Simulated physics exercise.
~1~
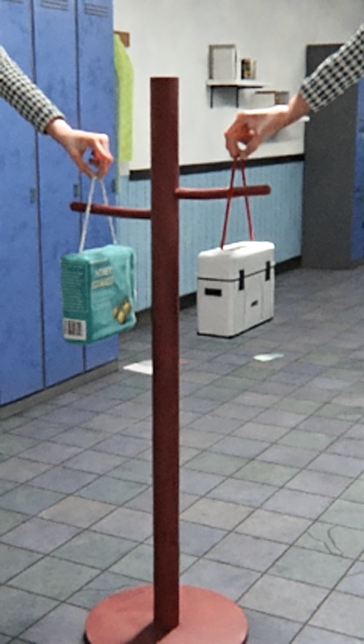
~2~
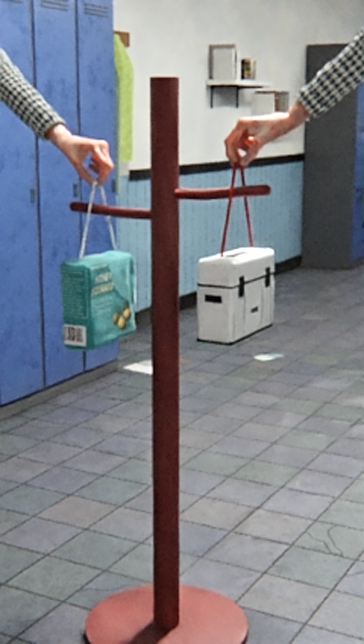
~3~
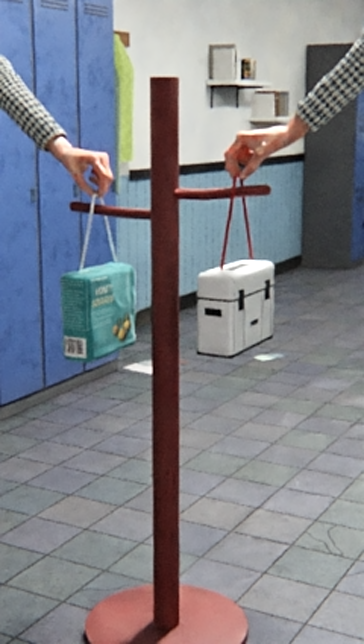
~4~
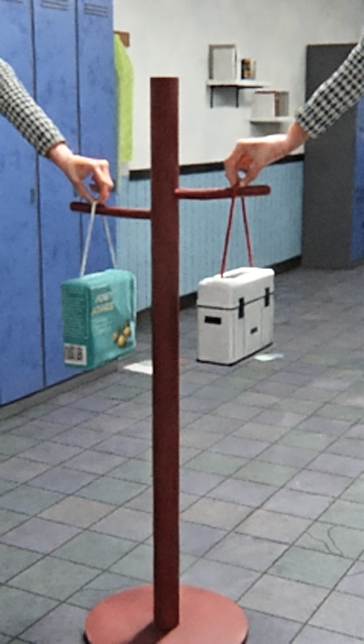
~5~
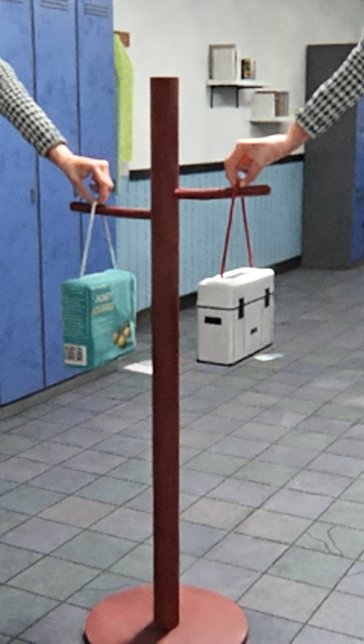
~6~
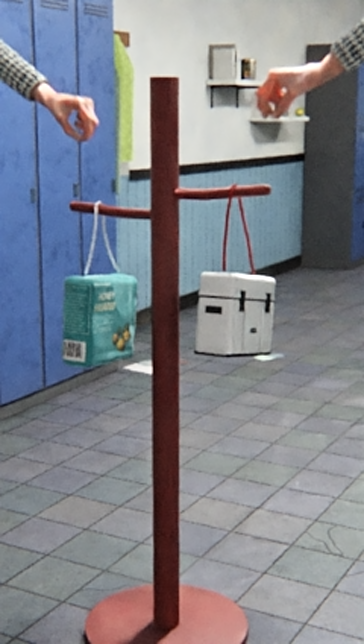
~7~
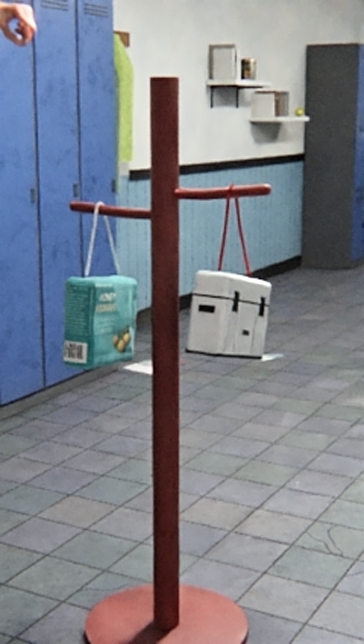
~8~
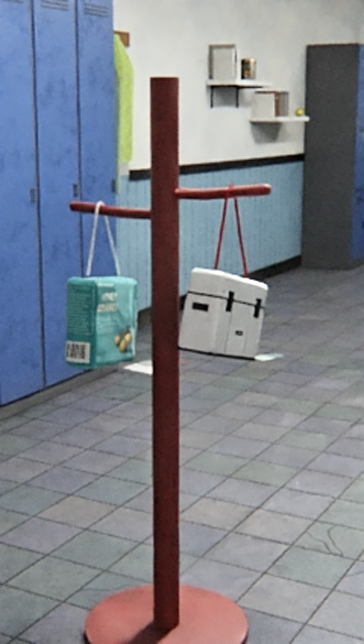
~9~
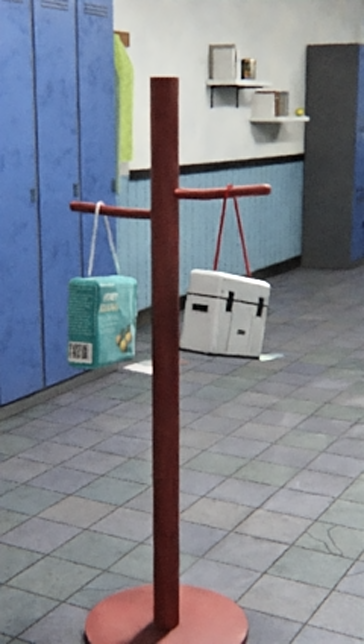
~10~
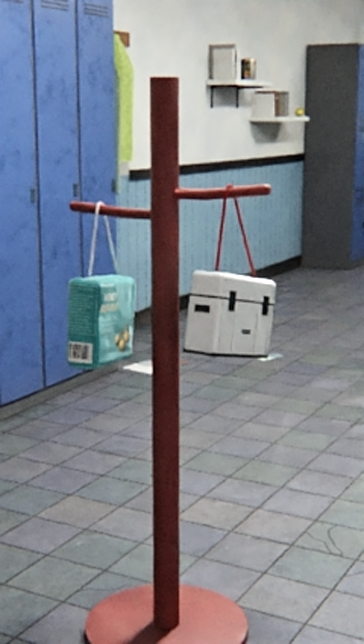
In a locker room, two hands hang a turquoise bag and white case on pegs, where both stay.
